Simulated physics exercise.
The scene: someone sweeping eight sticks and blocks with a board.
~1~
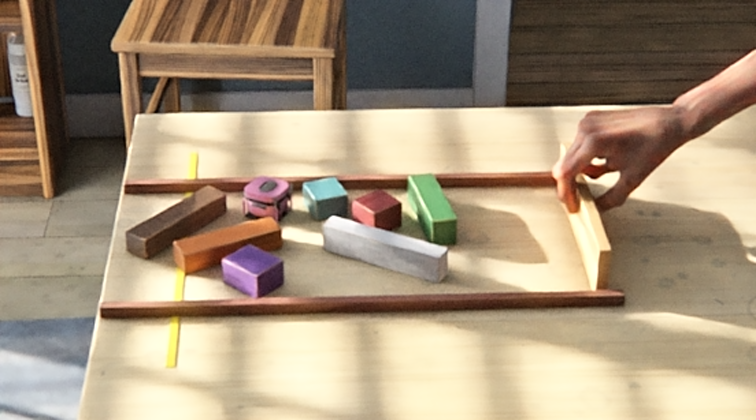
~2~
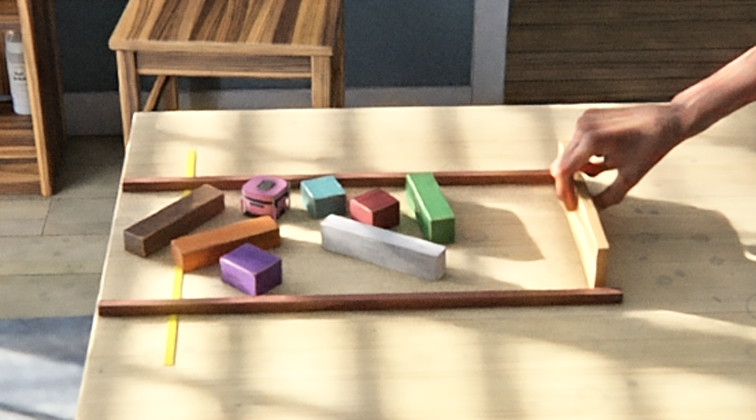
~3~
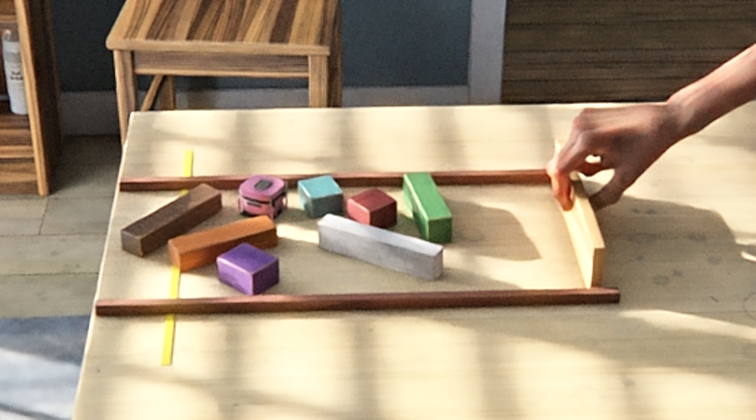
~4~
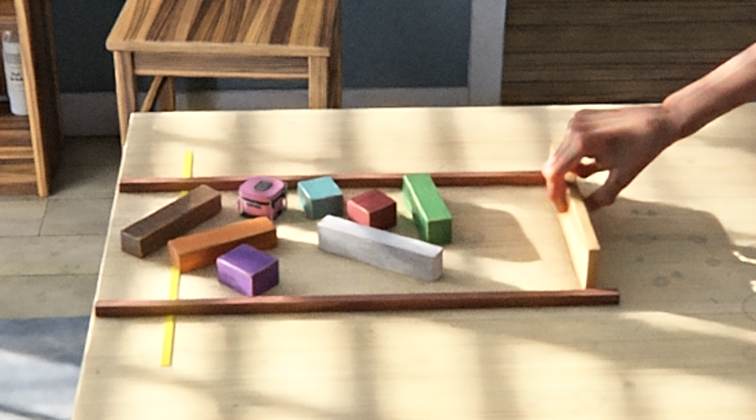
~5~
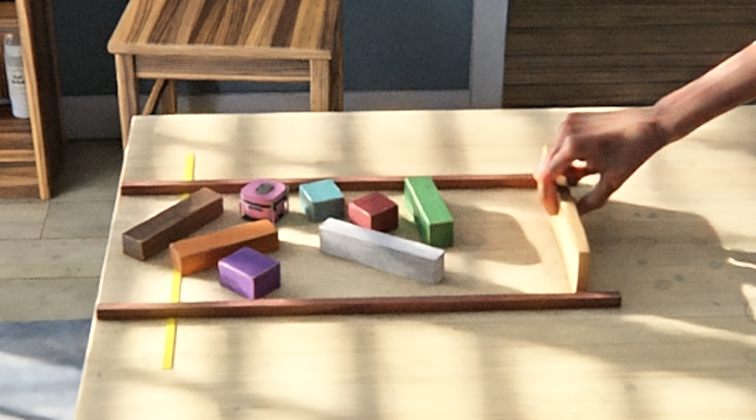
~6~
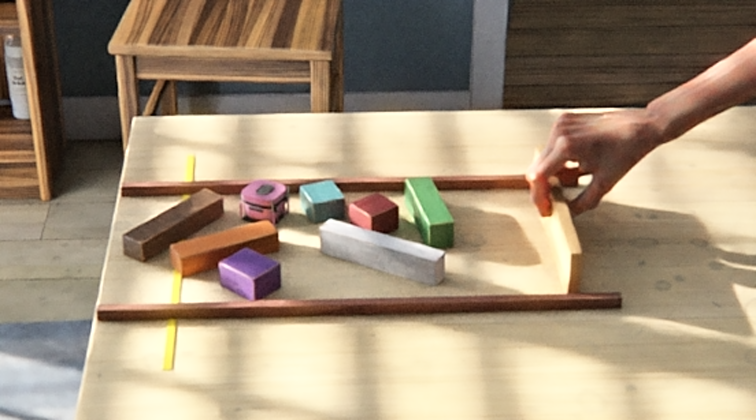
The clip shows eight colored sticks and blocks lying between two dark wooden rails on a table, near a yellow tape line, while a hand at the right slides an upright board slightly left, leaving the pieces unmoved.
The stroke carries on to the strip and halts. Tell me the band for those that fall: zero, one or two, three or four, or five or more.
Here the number that fall off is three or four.
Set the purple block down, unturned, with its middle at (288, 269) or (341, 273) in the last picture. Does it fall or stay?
In turn it is kept; remains up.
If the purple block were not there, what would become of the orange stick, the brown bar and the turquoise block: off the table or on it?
The orange stick goes over, the brown bar tumbles off, the turquoise block survives.
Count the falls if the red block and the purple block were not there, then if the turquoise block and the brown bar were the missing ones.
First 3, then 1.
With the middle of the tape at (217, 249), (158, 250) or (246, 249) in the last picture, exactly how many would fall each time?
The counts: 1, 3 and 0.
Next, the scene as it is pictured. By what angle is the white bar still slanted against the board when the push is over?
About 35°.
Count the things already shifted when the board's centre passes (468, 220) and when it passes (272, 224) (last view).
At the one place 0, at the other 8.
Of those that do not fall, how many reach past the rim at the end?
The number is 1.
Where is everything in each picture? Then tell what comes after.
The first frame shows brown bar (178, 222); orange stick (229, 245); purple block (253, 272); board (583, 215); tape (183, 247).
The second frame shows orange stick (227, 243); red block (375, 212).
The third frame shows purple block (249, 270); white bar (380, 247).
The fourth frame shows brown bar (173, 221); turquoise block (321, 198).
The fifth frame shows orange stick (225, 247); board (564, 217).
The sixth frame shows brown bar (175, 225); orange stick (226, 248); purple block (250, 275); board (556, 218); tape (180, 250).
Early on, none off yet; brown bar at rest near (175, 225); orange stick at rest near (226, 248); purple block at rest near (250, 275).
A while later, none off yet; brown bar at rest near (175, 225); orange stick travelled a little near (210, 251); purple block at rest near (250, 275).
Further along, none off yet; brown bar travelled a little near (126, 222); orange stick travelled about its own width near (129, 266); purple block travelled about its own width near (200, 282).
Finally, the number that fall off is three or four; lost, pink case, orange stick and brown bar.
